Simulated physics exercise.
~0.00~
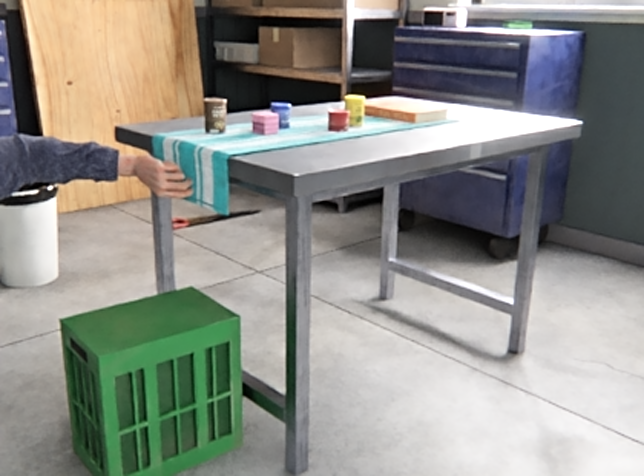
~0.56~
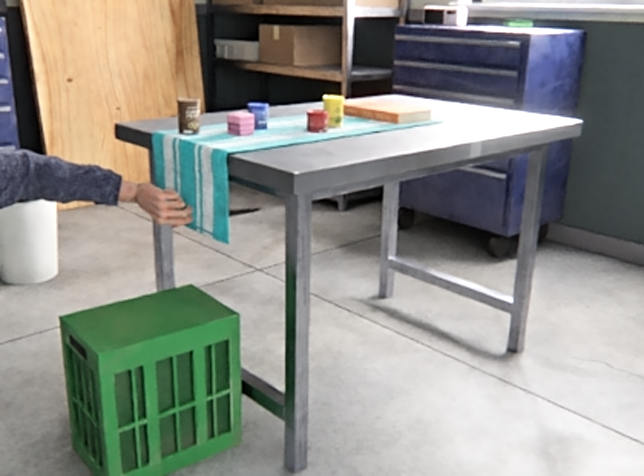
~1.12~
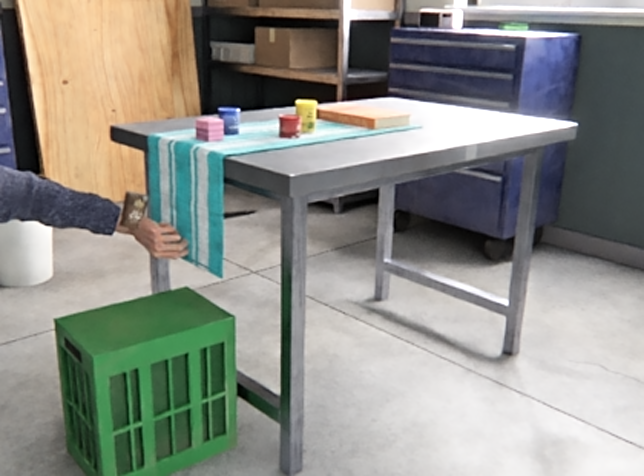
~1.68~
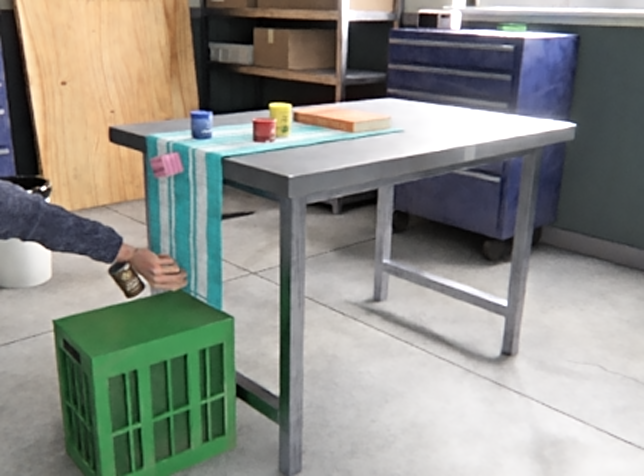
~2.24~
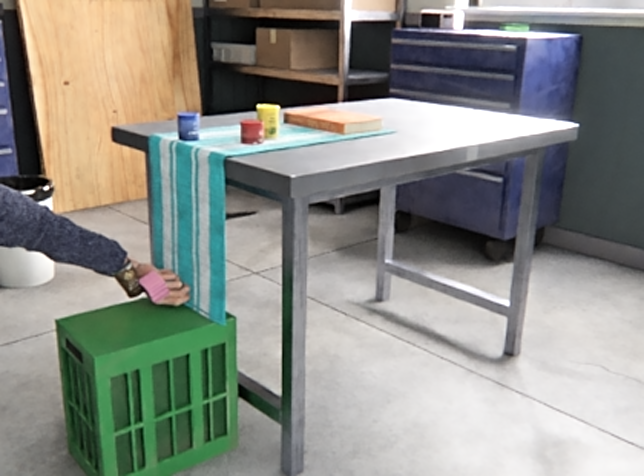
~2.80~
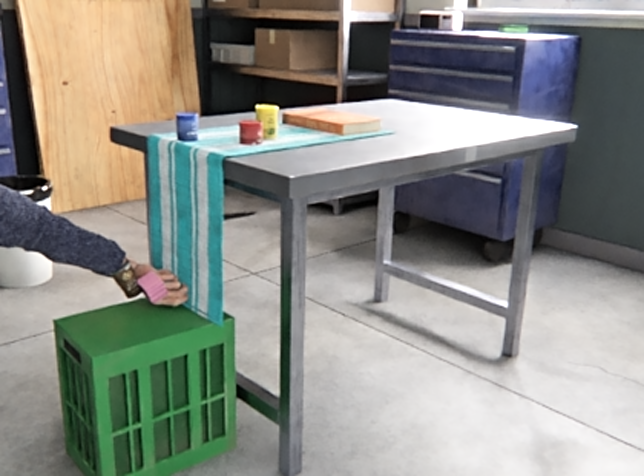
A turquoise striped scarf slides slowly left across a metal table as a hand in a dark sleeve draws its hanging end down toward a green crate. The brown can, pink cube, blue pot, red pot and a yellow pot ride along with it. The brown can tips over the edge first, turning upside down as it drops beside the hand. The pink cube follows, tumbling down the hanging cloth. Finally the scarf's hem reaches the crate and the pulling stops, with the can and cube down by the hand and the blue, red and yellow pots still standing on the table.
